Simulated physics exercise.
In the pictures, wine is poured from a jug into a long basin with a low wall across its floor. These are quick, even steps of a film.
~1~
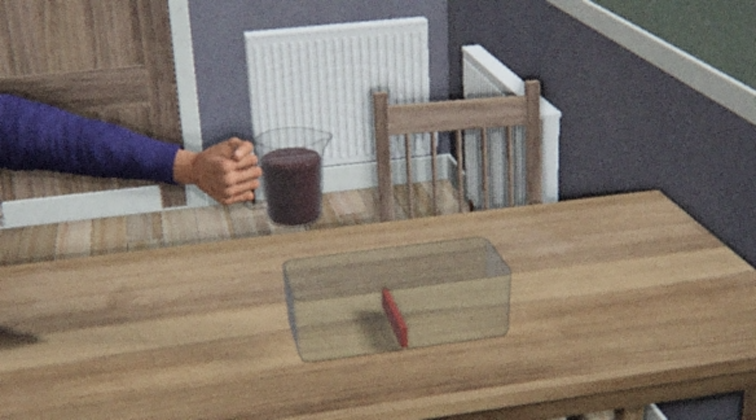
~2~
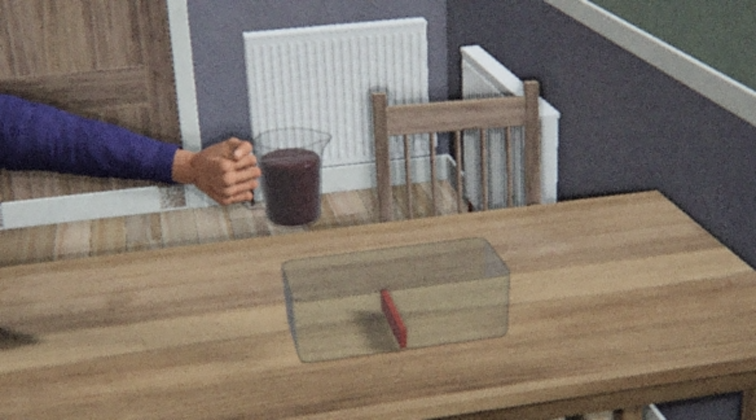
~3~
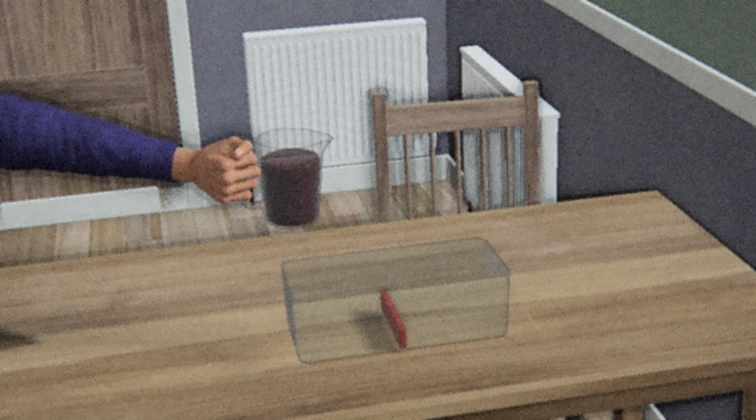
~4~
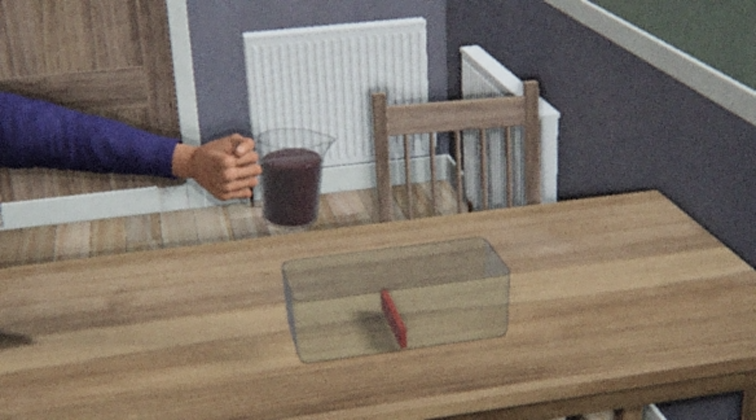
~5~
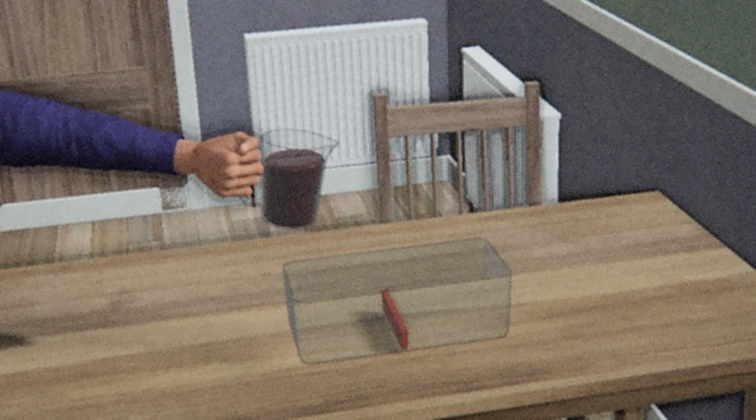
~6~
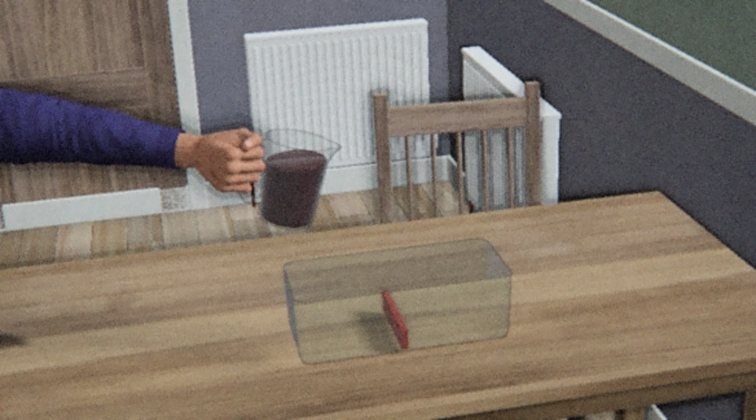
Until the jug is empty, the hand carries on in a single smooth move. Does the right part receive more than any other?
More to the right.
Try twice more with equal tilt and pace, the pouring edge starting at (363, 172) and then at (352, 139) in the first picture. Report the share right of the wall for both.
Try one: 90 %; try two: 90 %.
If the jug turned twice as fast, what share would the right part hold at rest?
Near 60 %.
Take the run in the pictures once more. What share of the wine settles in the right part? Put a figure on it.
Around 65 %.
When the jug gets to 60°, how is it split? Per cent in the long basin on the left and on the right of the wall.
0 % left, 0 % right.
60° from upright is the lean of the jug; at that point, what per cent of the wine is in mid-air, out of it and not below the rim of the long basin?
It comes to around 10 per cent.
A moment on, the tilt is 60° and 90 per cent is still to pour, 1 is left of the wall and 0 right of it.
Next, the tilt is 89° and 45 per cent is still to pour, 4 is left of the wall and 29 right of it.
Then the tilt is 97° and 8 per cent is still to pour, 23 is left of the wall and 62 right of it.
Later the tilt is 97° and 1 per cent is still to pour, 35 is left of the wall and 63 right of it.
At rest 36 per cent lies left of the wall, 63 right of it and 1 outside.
